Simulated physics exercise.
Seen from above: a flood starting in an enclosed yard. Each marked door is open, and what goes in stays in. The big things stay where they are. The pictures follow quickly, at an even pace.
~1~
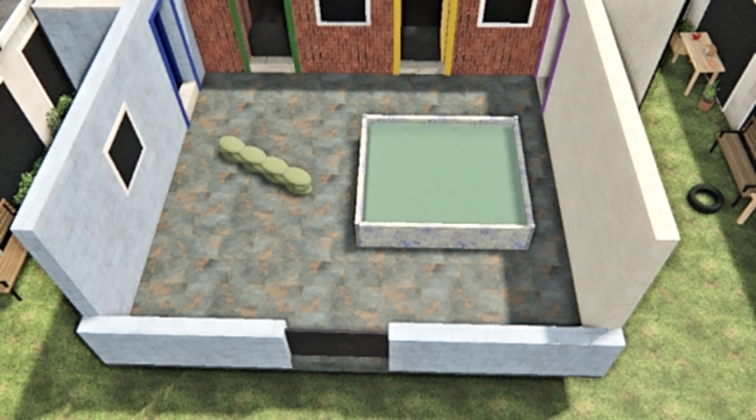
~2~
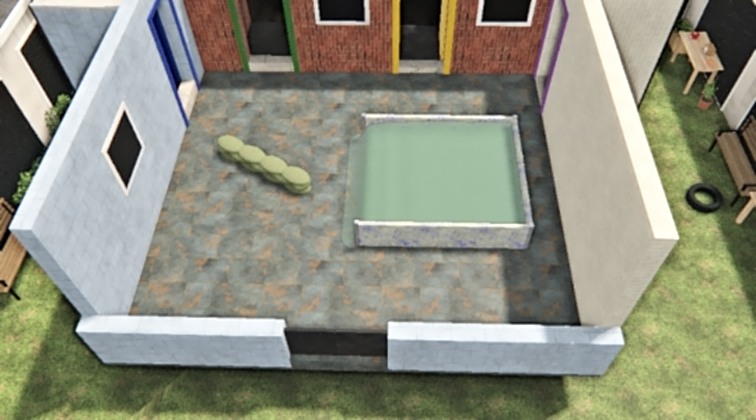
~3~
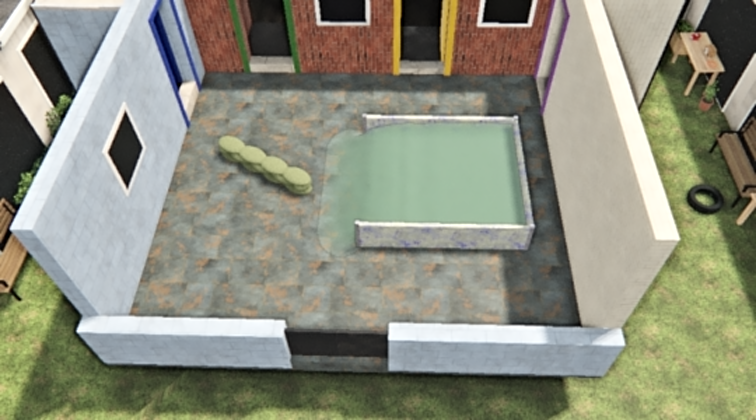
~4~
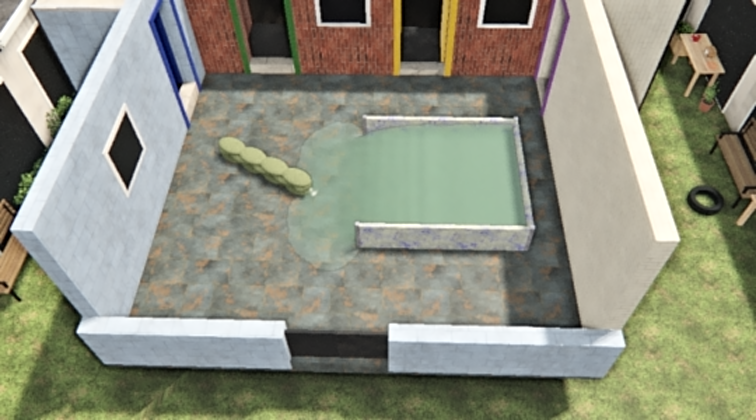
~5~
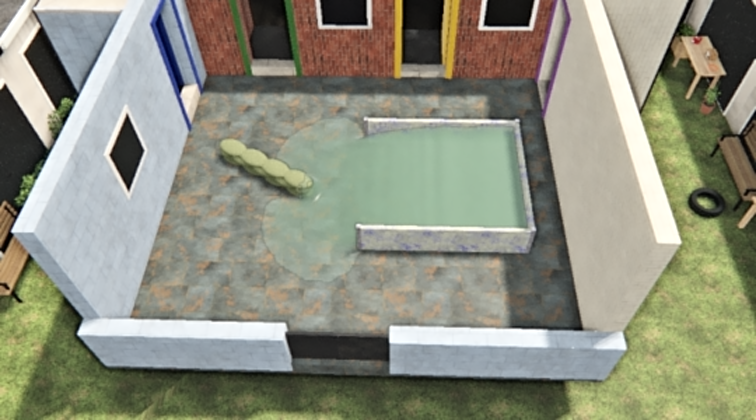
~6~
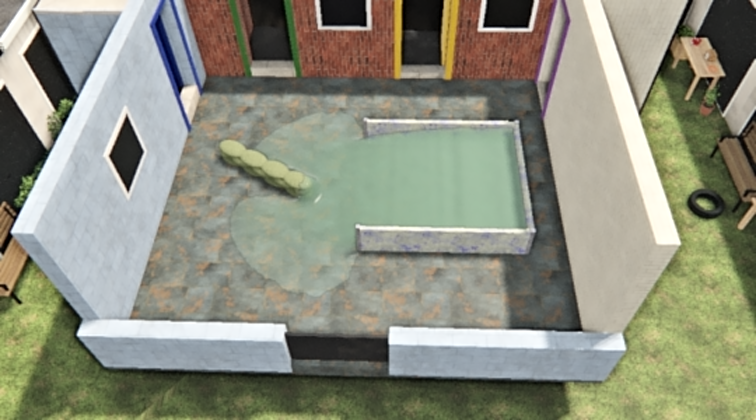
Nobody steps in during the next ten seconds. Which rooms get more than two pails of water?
One by one: The purple door admits no more than that; the green door admits no more than that; the yellow door admits no more than that; the blue door admits no more than that.
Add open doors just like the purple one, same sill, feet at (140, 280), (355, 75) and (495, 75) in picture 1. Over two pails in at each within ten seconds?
As listed: Lets more in, keeps below it, holds.
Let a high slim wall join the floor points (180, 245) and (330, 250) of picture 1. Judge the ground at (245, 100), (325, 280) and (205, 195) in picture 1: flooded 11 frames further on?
In that order: Awash, covered, covered.
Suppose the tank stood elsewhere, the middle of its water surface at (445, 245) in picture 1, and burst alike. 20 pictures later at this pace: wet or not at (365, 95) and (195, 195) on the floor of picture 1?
In turn: Not flooded, covered.
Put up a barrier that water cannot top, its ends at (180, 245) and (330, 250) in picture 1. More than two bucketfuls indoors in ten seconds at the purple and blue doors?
My reading: Purple passes that mark; blue takes less.
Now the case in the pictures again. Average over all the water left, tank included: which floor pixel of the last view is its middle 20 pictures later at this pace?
Around (299, 191).
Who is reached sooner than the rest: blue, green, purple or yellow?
First comes the blue door.
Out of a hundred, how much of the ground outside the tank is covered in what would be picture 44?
Roughly 80 per cent.
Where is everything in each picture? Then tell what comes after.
Still water in the water tank at (442, 171), in the first picture.
Water pours out at (363, 182) and has run to (359, 136), in the second picture.
The front is at (336, 251), out from the gap at (364, 183), in the third picture.
Water pours out at (364, 185) and has run to (335, 126), in the fourth picture.
The front is at (305, 273), out from the gap at (365, 187), in the fifth picture.
The front is at (242, 244), out from the gap at (365, 188), in the sixth picture.
A moment on, water covers 35 % of the floor; the purple door not reached, the green door not reached, the yellow door not reached, the blue door not reached.
Next, water covers 45 % of the floor; the purple door not reached, the green door wet at the sill, nothing in, the yellow door not reached, the blue door wet at the sill, nothing in.
Then, water covers 50 % of the floor; the purple door not reached, the green door under two buckets in, the yellow door not reached, the blue door wet at the sill, nothing in.
Later, water covers 80 % of the floor; the purple door wet at the sill, nothing in, the green door under two buckets in, the yellow door wet at the sill, nothing in, the blue door wet at the sill, nothing in.
In the end, water covers 95 % of the floor; the purple door wet at the sill, nothing in, the green door under two buckets in, the yellow door wet at the sill, nothing in, the blue door wet at the sill, nothing in.
